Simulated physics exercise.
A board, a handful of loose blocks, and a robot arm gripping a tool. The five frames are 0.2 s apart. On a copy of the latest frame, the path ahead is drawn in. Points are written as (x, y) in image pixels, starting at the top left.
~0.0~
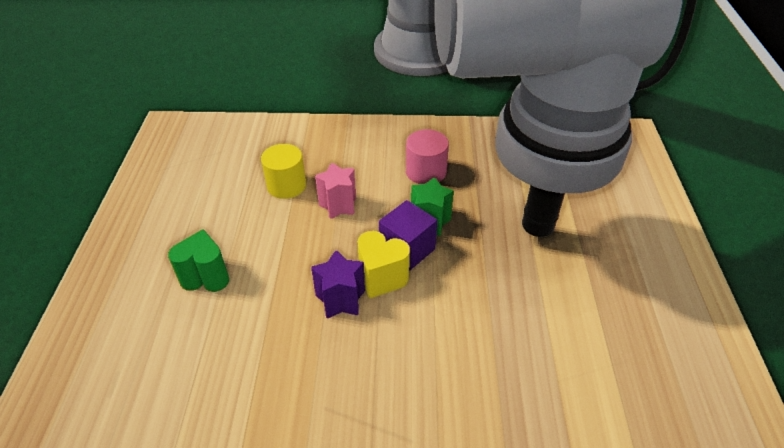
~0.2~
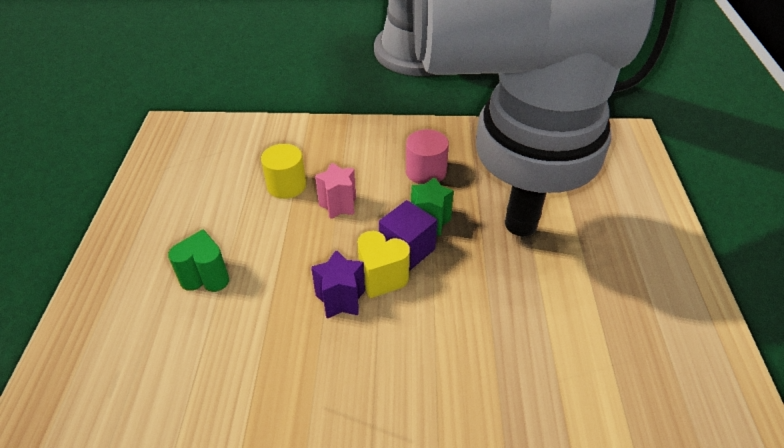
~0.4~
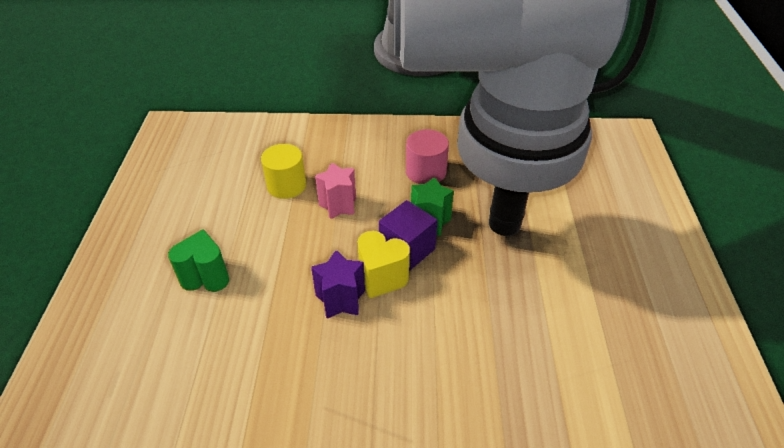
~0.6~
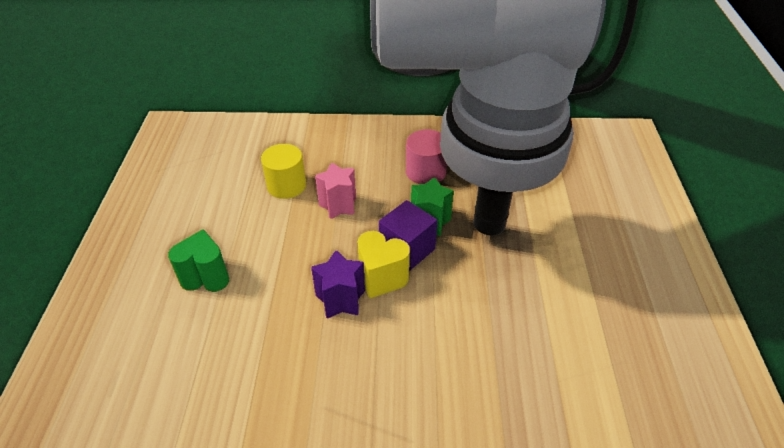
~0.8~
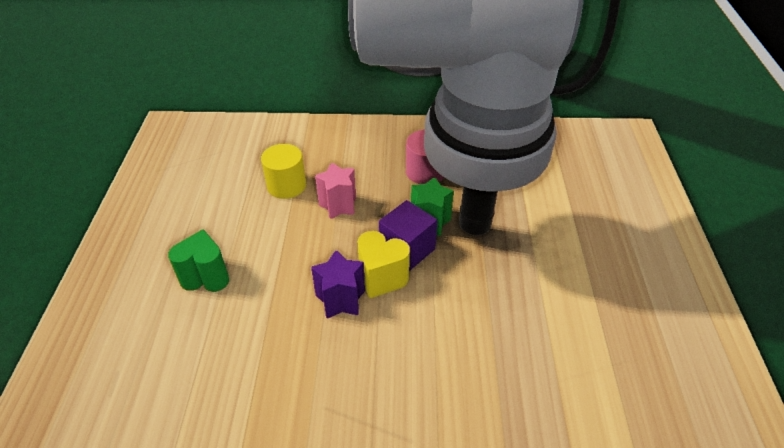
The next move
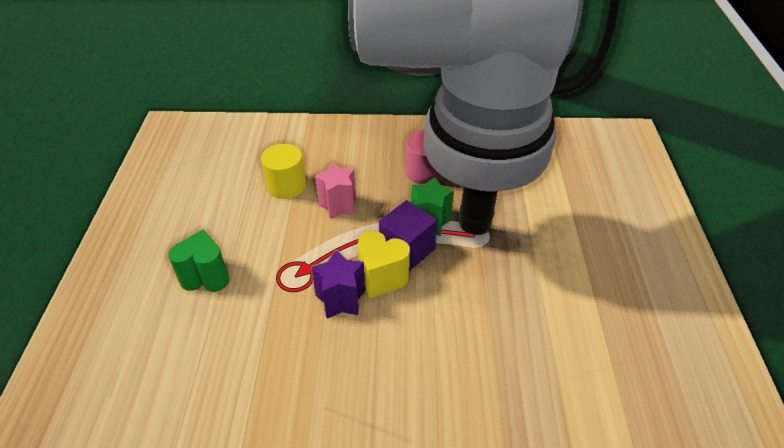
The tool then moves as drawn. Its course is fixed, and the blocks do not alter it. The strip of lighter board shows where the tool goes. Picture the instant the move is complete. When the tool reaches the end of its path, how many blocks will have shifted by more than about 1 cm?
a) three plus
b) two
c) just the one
Option a.
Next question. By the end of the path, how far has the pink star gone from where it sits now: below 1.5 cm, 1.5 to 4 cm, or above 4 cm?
It moves only a bit, under 1.5 cm.
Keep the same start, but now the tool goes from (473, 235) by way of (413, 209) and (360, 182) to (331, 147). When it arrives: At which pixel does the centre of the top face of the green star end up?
At roughly (310, 139).
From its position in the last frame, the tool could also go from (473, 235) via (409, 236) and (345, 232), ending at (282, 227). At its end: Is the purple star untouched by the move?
That would be a no.
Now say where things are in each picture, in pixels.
Tool tip (538, 226); block tops, pink star (336, 176); purple star (338, 271); yellow heart block (381, 249); purple square block (408, 220); green star (432, 192), in the first picture.
Tool (521, 226); blocks unchanged, in the second picture.
Tool (505, 225); blocks unchanged, in the third picture.
Tool (489, 225); blocks unchanged, in the fourth picture.
Tool (475, 224); pink star (336, 176); purple star (338, 271); yellow heart block (381, 249); purple square block (408, 220); green star (432, 192), in the fifth picture.
Path on the board, from (473, 235) through (410, 231) and (350, 244) to (295, 277).
What follows on the original path. One third of the way, tool (408, 220); purple star (334, 273); yellow heart block (378, 256); purple square block (390, 226), turned 25° anticlockwise; green star (397, 181), turned 40° clockwise.
Two thirds of the way, tool (349, 234); purple star (328, 282), turned 40° clockwise; yellow heart block (374, 273), turned 45° anticlockwise; purple square block (361, 242), turned 65° anticlockwise; green star (392, 181), turned 60° clockwise.
At the end, tool (293, 266); pink star in place; purple star (327, 283), turned 40° clockwise; yellow heart block (377, 276), turned 50° anticlockwise; purple square block (356, 246), turned 80° anticlockwise; green star (392, 181), turned 60° clockwise.
